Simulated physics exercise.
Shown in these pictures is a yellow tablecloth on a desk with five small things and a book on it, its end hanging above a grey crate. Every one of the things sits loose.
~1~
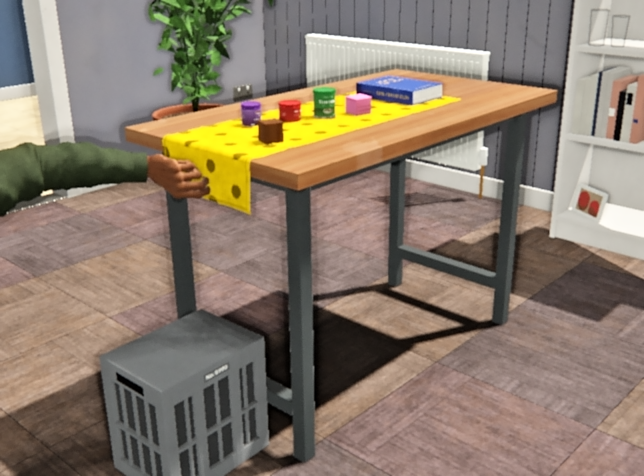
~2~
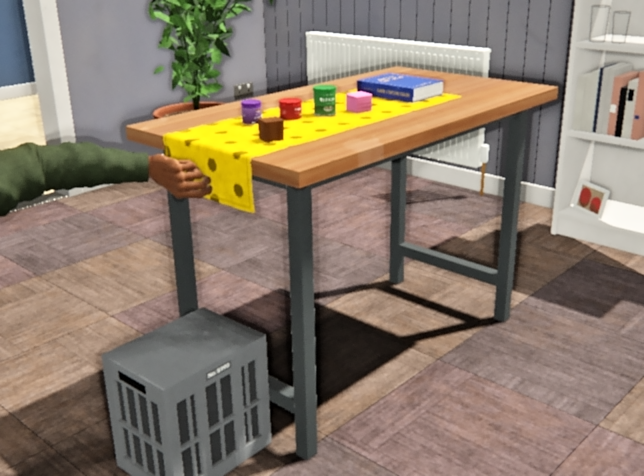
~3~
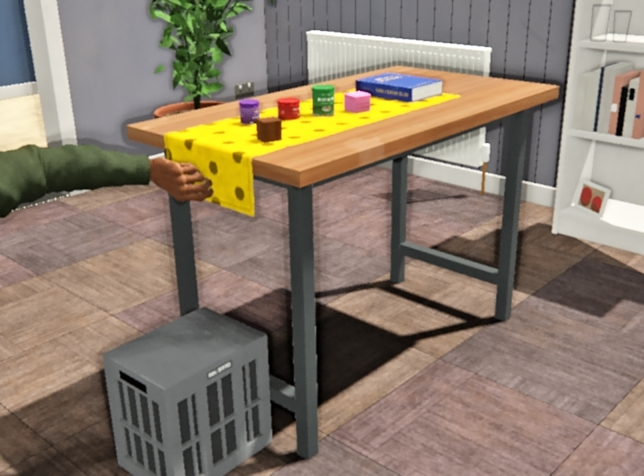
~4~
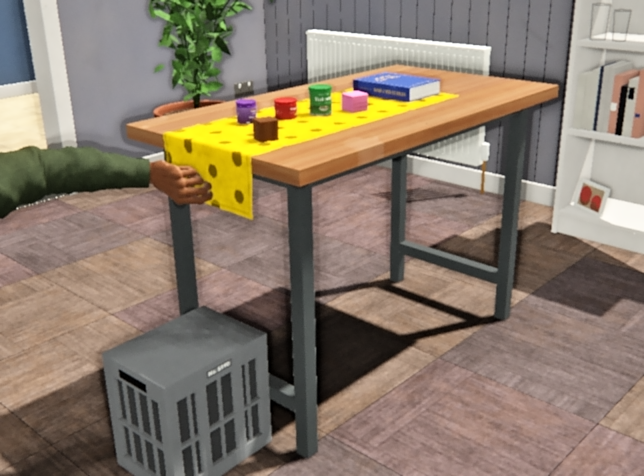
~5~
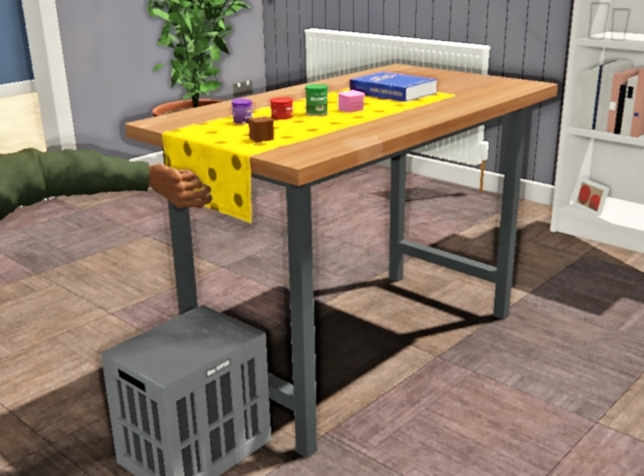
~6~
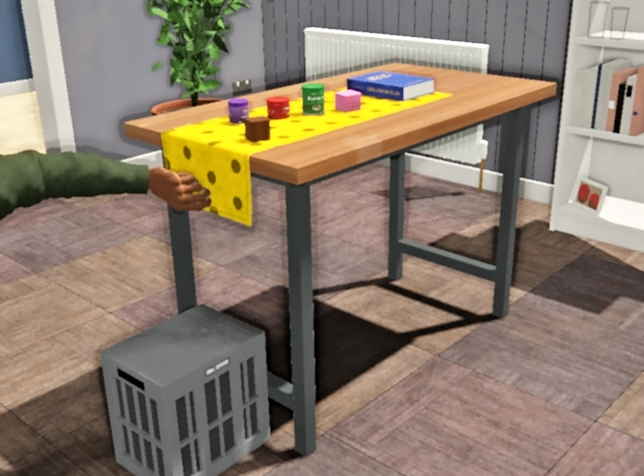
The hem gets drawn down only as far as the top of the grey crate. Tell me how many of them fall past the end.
It ends with three things gone from the top.
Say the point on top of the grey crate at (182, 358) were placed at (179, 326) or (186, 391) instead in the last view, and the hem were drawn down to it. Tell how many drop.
In that case 2 and 4.
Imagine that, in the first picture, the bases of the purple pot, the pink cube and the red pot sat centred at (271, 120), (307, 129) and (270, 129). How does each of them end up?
The purple pot ends up knocked off, the pink cube ends up knocked off, the red pot ends up knocked off.
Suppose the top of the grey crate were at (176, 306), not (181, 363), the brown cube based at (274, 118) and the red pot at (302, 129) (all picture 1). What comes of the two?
The brown cube stays put; the red pot stays put.
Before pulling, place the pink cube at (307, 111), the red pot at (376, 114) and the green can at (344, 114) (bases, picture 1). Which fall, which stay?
Outcome: Pink cube is still in place, red pot is still in place, green can is still in place.
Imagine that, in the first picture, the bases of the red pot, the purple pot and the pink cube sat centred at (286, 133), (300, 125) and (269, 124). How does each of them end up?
Note - red pot lost, purple pot lost, pink cube lost.
Early on, hem near (212, 293); brown cube and purple pot gone.
Midway, hem on the crate; brown cube, purple pot and red pot gone.
Finally, hem on the crate; brown cube, purple pot and red pot gone. The desk loses three.
